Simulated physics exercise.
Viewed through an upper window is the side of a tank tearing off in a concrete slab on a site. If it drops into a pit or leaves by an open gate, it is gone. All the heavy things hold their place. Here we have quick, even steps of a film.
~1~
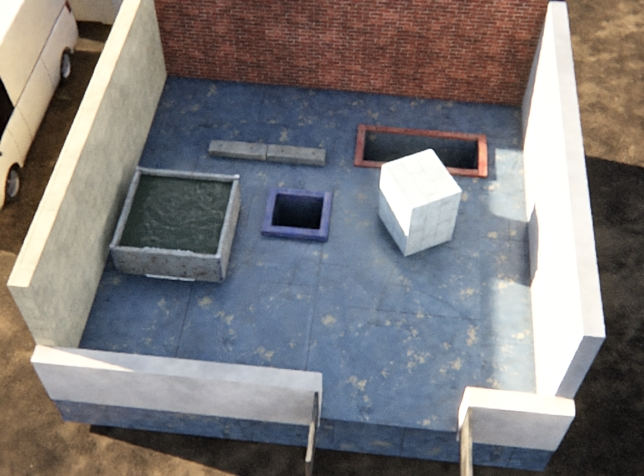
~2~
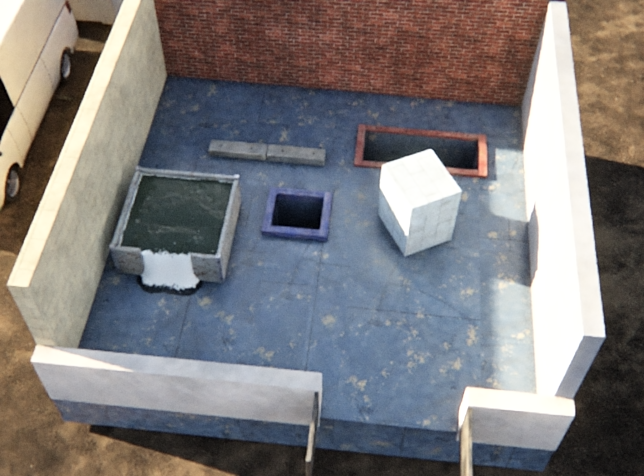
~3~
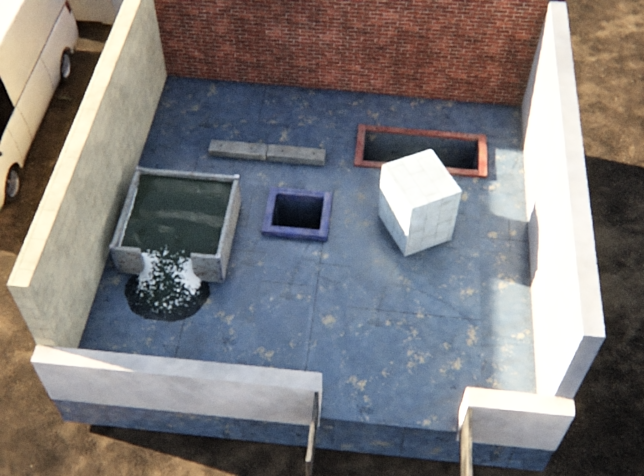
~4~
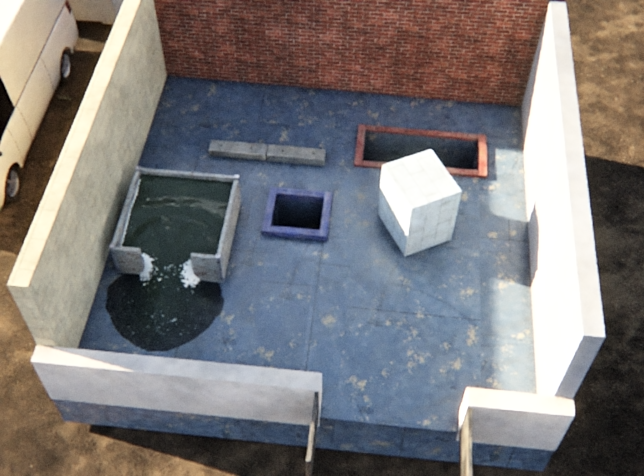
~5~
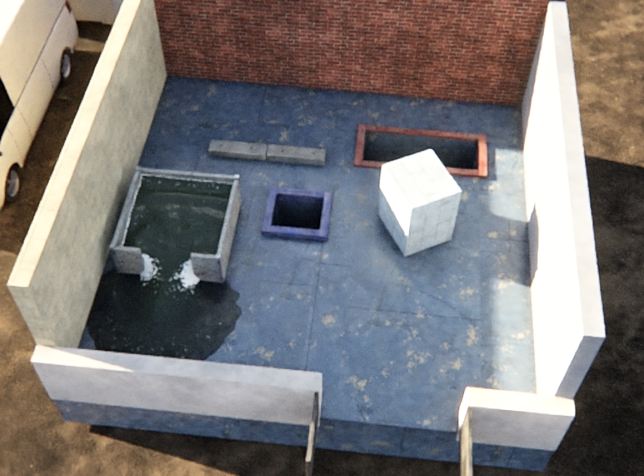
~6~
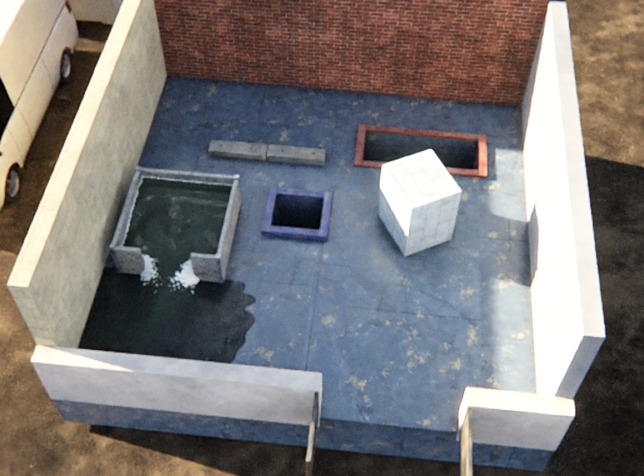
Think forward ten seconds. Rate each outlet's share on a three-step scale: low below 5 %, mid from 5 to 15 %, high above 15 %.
Scale: Gate - mid, blue pit - low, red pit - low.
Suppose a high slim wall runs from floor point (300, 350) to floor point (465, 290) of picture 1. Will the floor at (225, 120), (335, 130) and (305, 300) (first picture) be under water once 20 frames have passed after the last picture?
Result, listed order: Spot 1 kept clear of the flood, spot 2 kept clear of the flood, spot 3 reached by the flood.
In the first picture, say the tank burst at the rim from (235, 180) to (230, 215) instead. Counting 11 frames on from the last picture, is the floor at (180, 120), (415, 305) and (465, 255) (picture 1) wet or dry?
First spot spared, second spot submerged, third spot spared.
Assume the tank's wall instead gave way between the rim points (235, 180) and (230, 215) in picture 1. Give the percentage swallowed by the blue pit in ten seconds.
Blue: About 30 %.
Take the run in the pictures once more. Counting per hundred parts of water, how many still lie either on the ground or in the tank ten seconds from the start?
Some 92 parts in a hundred have not run off.
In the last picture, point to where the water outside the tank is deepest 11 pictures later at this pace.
Roughly (140, 369).
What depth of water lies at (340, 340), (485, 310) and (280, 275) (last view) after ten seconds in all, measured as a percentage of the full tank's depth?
Approx. values, in order: 4 %, 12 %, 2 %.
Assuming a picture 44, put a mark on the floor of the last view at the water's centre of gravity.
Near (275, 296) in the last view.
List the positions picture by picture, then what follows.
The first frame shows still water in the water tank at (177, 215).
In the second frame, the front is at (196, 285), out from the gap at (170, 268).
In the third frame, water pours out at (170, 268) and has run to (176, 315).
In the fourth frame, water pours out at (170, 268) and has run to (150, 346).
In the fifth frame, the front is at a hidden place, out from the gap at (170, 268).
In the sixth frame, the front is at a hidden place, out from the gap at (170, 268).
A moment on, water covers 15 % of the floor; the gate 0 %, the blue pit 0 %, the red pit 0 %.
Next, water covers 15 % of the floor; the gate 0 %, the blue pit 0 %, the red pit 0 %.
Then, water covers 35 % of the floor; the gate 1 %, the blue pit 0 %, the red pit 0 %.
Later, water covers 45 % of the floor; the gate 4 %, the blue pit 0 %, the red pit 0 %.
In the end, water covers 60 % of the floor; the gate 9 %, the blue pit 0 %, the red pit 0 %.
